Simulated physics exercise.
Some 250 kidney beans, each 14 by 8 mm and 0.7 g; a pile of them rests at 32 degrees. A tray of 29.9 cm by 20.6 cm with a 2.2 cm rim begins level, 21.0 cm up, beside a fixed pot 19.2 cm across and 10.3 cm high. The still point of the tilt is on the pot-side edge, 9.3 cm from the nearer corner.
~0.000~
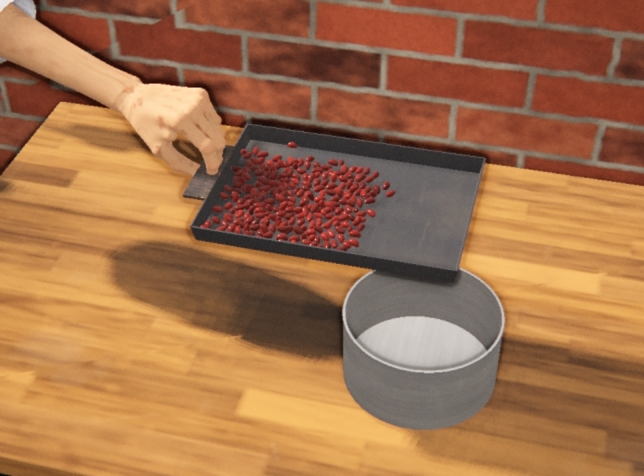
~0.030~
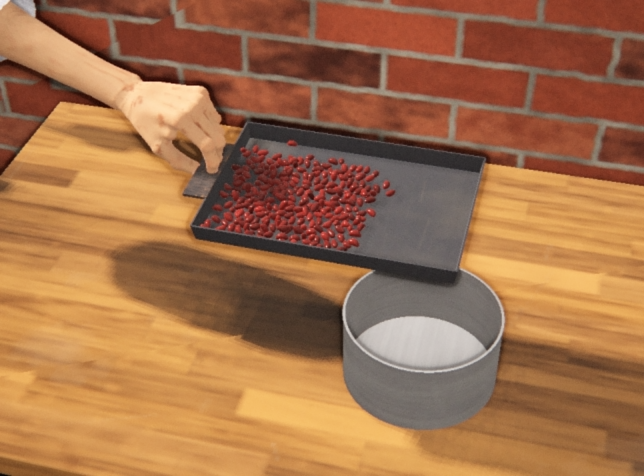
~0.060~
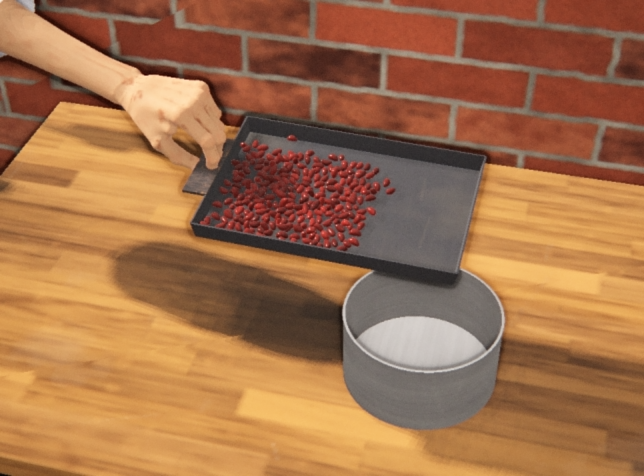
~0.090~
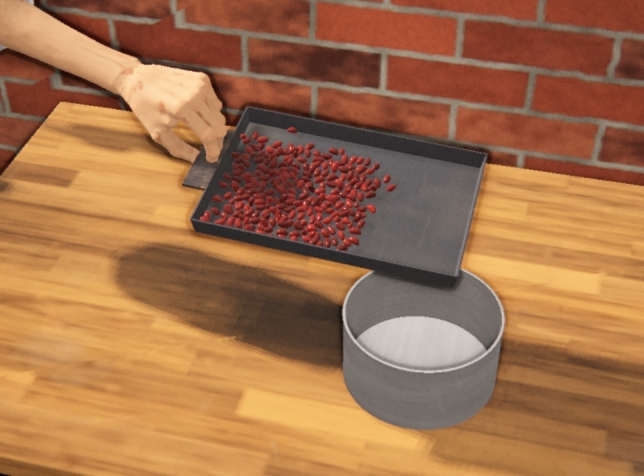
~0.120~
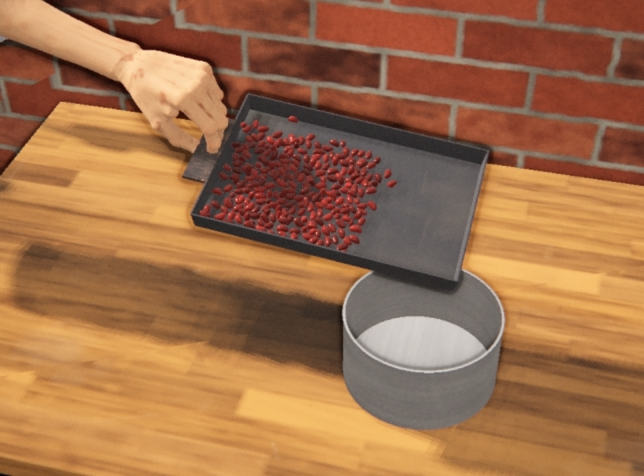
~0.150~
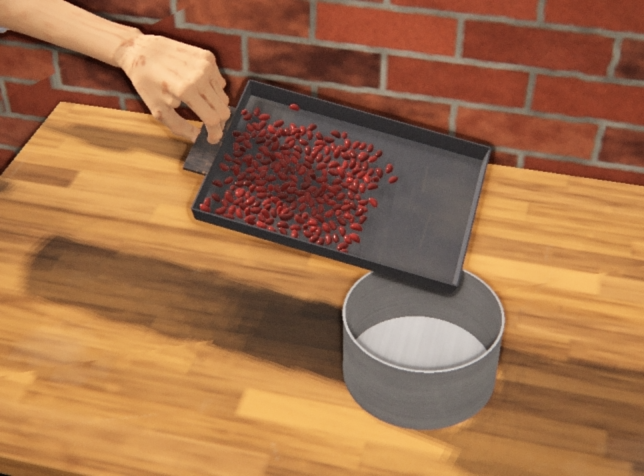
The footage shows a hand holding a dark rectangular tray of red kidney beans above a grey pot on a wooden table, then raising its left side so the tray tilts down toward the right while the beans keep their places on it.
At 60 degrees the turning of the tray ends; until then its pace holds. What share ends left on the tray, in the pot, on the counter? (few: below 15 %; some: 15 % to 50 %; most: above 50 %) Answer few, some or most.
Tray some, pot some, counter some.
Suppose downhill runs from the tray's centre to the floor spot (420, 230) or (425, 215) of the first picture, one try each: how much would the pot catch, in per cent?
Some 10 and 0 per cent.
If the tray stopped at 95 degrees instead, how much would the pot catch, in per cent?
It would be near 65 per cent.
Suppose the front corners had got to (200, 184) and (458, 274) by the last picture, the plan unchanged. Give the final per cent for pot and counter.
Pot 10, counter 55.
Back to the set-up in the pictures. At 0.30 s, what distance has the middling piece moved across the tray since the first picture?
About 1 cm.
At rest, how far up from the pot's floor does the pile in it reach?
About 1.5 cm.
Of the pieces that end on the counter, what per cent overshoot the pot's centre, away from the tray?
Roughly 90 per cent.
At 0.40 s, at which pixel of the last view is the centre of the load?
Around (332, 187).
Then, at 0.30 s, tilt 40 degrees; the tray holds 100 %, the pot 0 %.
After 0.40 s, tilt 56 degrees; the tray holds 100 %, the pot 0 %.
After 0.63 s, tilt 60 degrees; the tray holds 75 %, the pot 0 %.
At rest (2.0 s), tray 35 %, pot 35 %, counter 35 %.
